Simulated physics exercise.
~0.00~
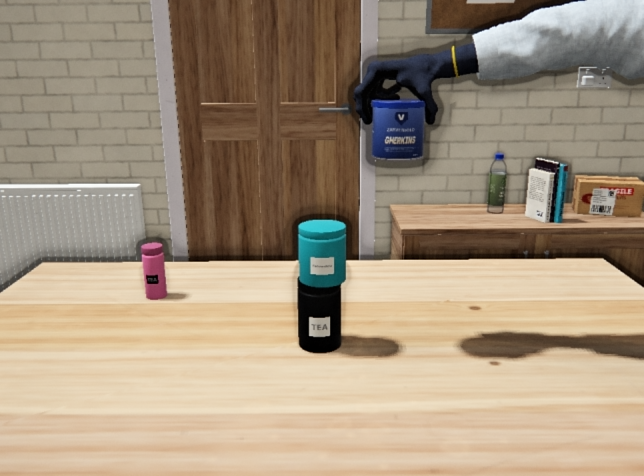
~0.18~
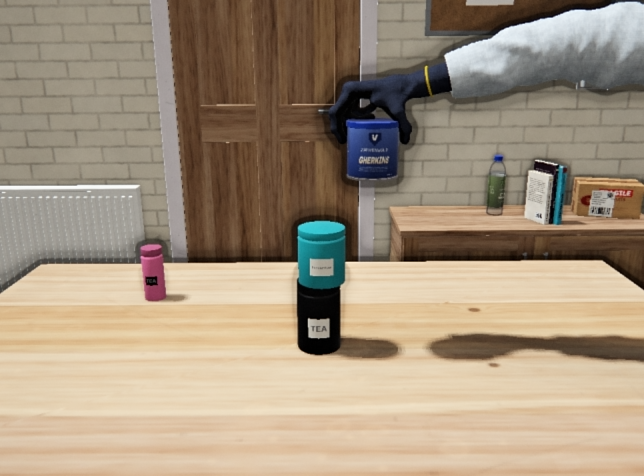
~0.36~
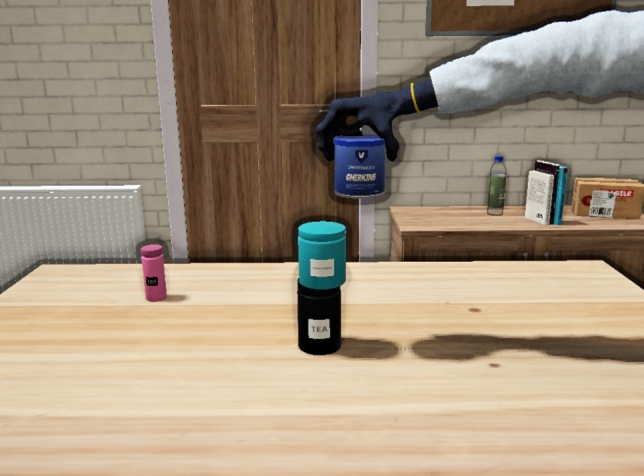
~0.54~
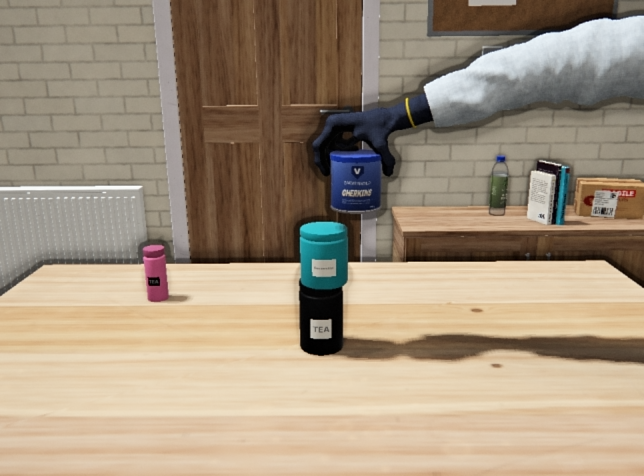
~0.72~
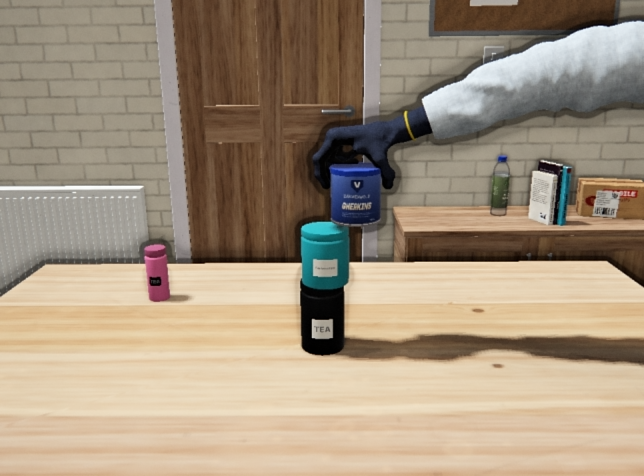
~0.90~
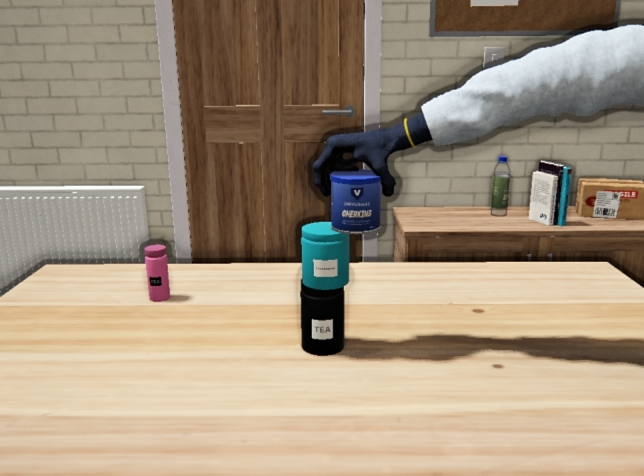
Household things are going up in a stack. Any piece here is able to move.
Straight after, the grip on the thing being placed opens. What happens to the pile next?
Doesn't stay together.
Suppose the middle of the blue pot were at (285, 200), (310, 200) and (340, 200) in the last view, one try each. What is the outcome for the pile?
Result per try: First toppled, second still standing, third still standing.
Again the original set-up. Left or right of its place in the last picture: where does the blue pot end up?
Rightwards.
Around 1.20 s, blue pot rocked 50° from its first pose near (376, 217).
Around 1.30 s, blue pot now fallen.
Around 1.40 s, things are still on the move.
Around 1.90 s, nothing new.
Finally (3.5 s), fallen, blue pot; the other 3 still in place. Final places as the last picture's camera would see them, blue pot near (398, 328). The pile comes apart.
